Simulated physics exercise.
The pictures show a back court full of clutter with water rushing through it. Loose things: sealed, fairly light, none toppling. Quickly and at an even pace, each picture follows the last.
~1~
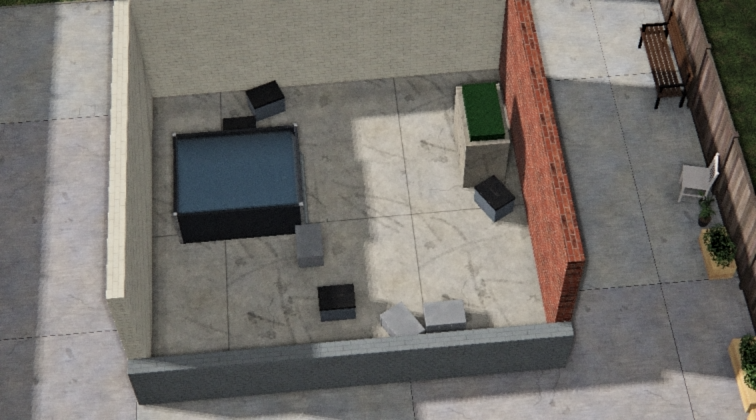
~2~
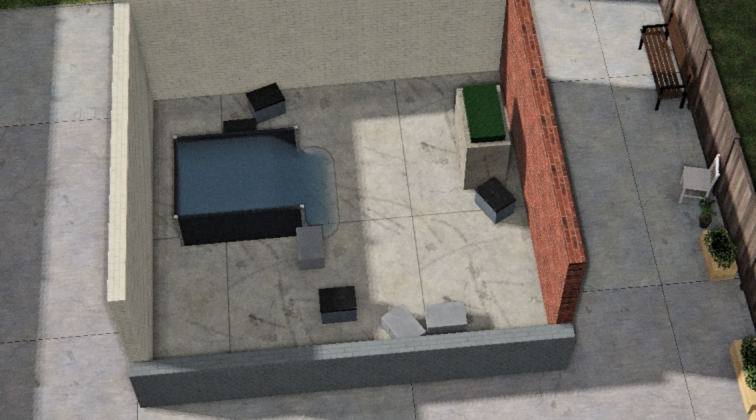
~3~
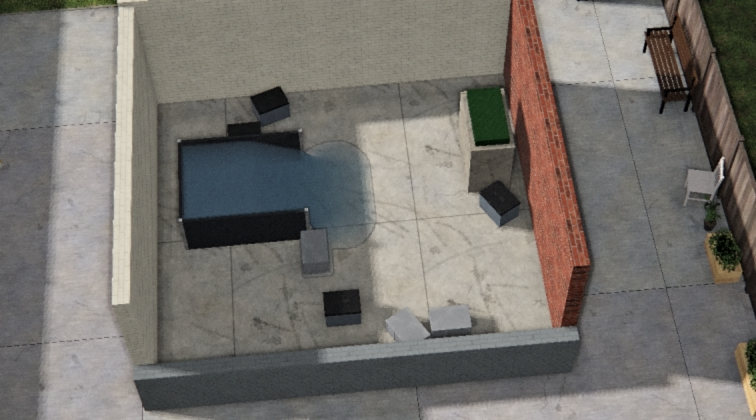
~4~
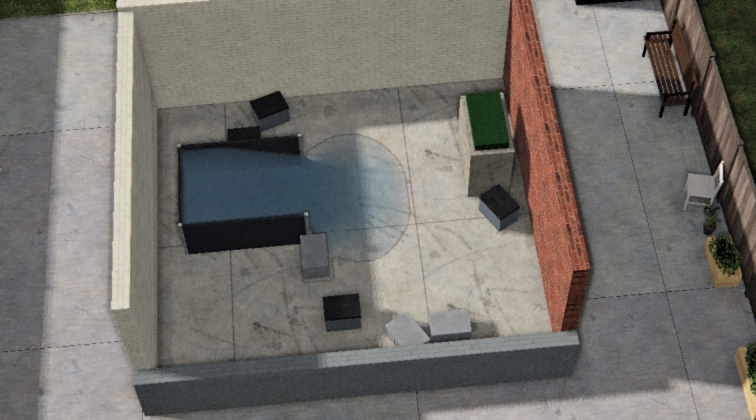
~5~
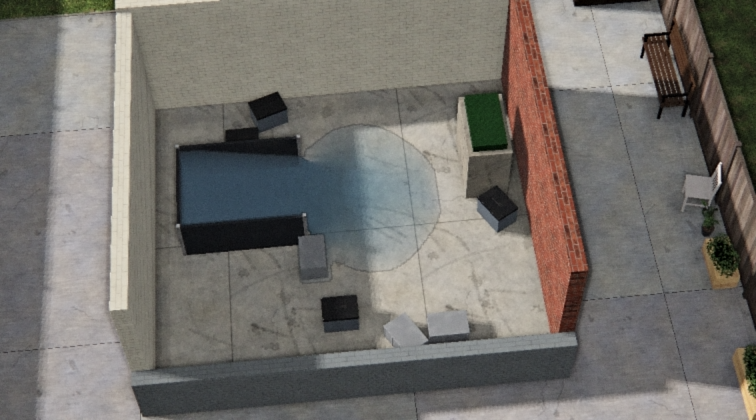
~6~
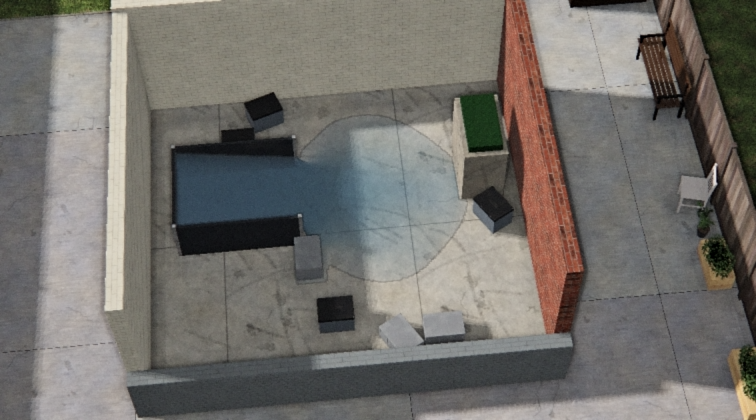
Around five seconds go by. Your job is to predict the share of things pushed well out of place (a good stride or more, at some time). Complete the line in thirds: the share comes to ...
The share comes to between one and two thirds.
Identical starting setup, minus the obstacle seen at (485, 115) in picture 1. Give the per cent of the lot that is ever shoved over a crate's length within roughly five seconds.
Close to 60 %.
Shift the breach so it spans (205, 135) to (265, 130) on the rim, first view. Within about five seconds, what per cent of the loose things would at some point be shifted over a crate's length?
Roughly 30 %.
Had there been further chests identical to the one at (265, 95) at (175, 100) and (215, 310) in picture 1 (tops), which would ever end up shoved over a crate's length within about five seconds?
The first came up short, and the other came up short.
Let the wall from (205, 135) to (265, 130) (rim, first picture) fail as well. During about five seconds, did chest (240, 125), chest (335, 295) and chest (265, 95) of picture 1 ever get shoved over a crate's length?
As listed: Swept aside, less than that, swept aside.
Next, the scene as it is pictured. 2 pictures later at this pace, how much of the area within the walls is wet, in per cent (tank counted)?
About 40 in a hundred.
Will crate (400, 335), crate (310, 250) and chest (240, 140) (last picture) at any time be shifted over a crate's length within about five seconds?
The first comes out driven that far, the second not so far, the last not so far.
A moment on, 0 of 7 are well off their spots; 0 afloat.
Next, 0 of 7 are well off their spots; 1 afloat.
Later, 2 of 7 are well off their spots; 2 afloat.
In the end, 4 of 7 are well off their spots, and 4 have been at some point; 3 afloat.
